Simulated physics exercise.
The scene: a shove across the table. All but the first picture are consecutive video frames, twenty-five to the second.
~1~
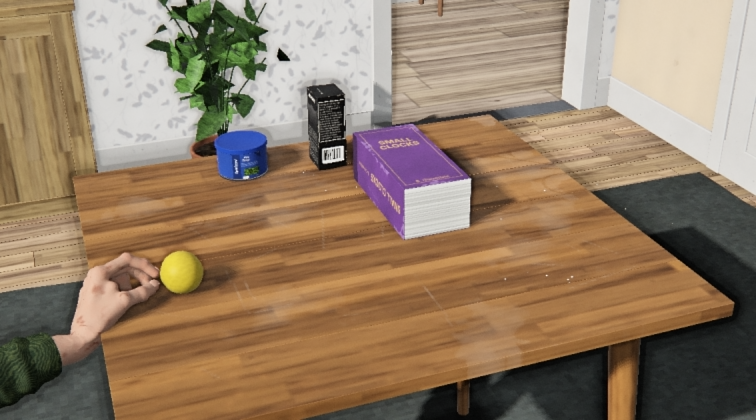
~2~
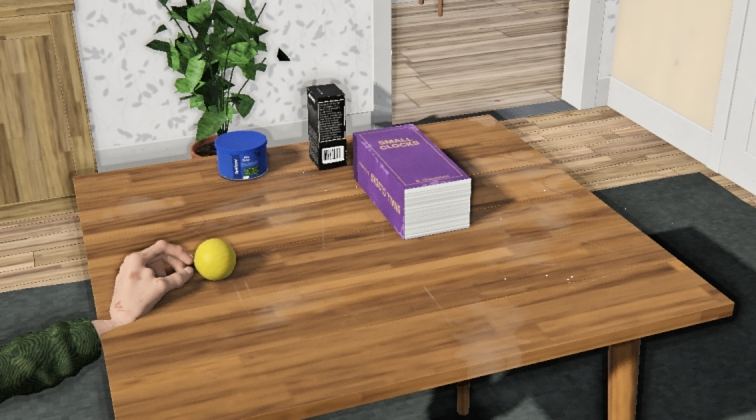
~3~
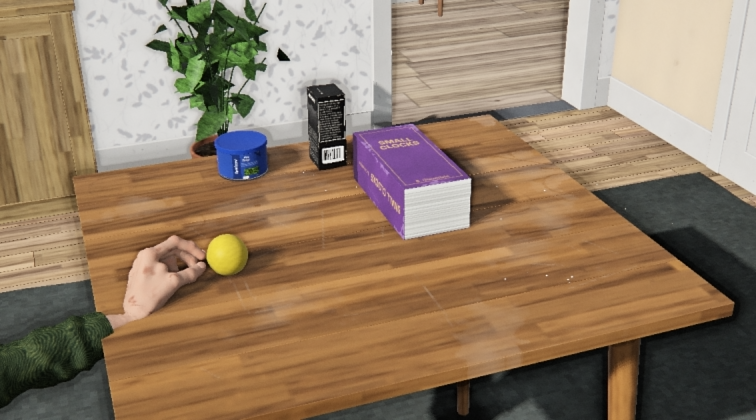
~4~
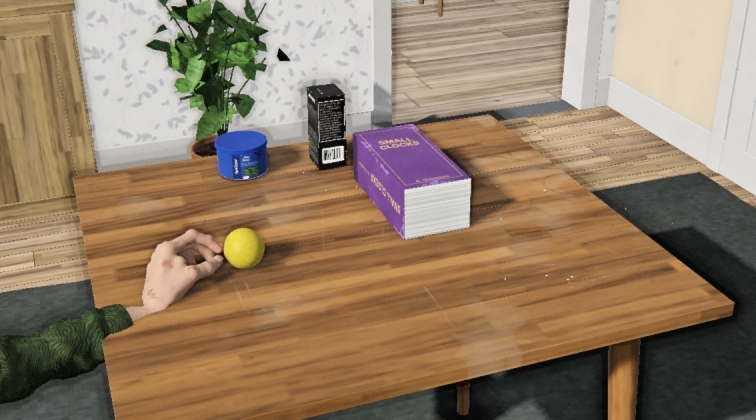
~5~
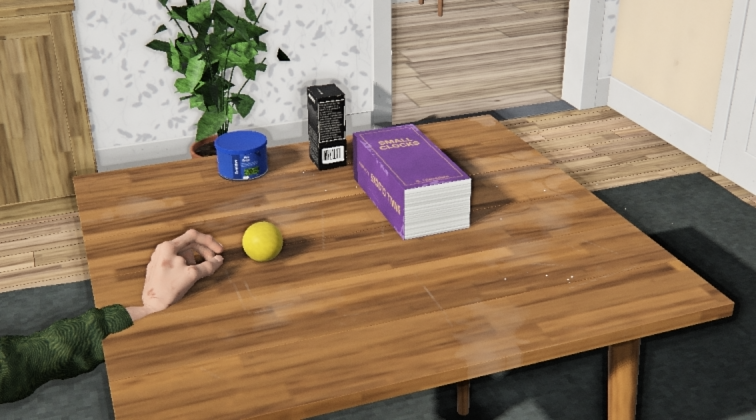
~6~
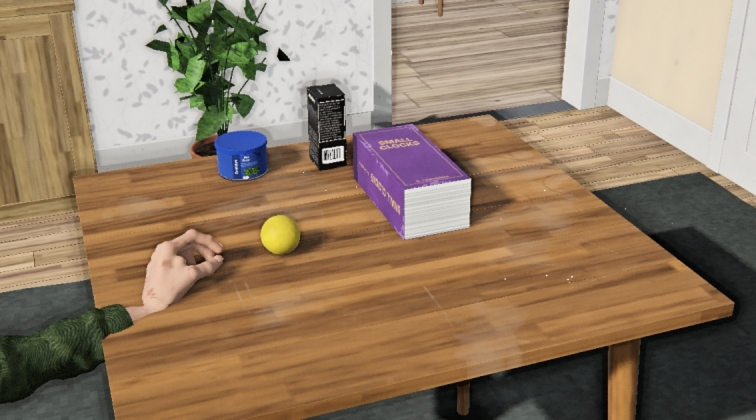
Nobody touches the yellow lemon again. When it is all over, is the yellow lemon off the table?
The yellow lemon remains on top.
Then, 0.10 s after the last picture, yellow lemon rolled well along near (323, 219).
Then, 0.30 s after the last picture, yellow lemon rolled well along near (358, 198).
Then, 0.90 s after the last picture, yellow lemon rolled well along near (325, 177).
At rest, moved from the start, yellow lemon. Seen from the same camera at the end, yellow lemon near (312, 168).
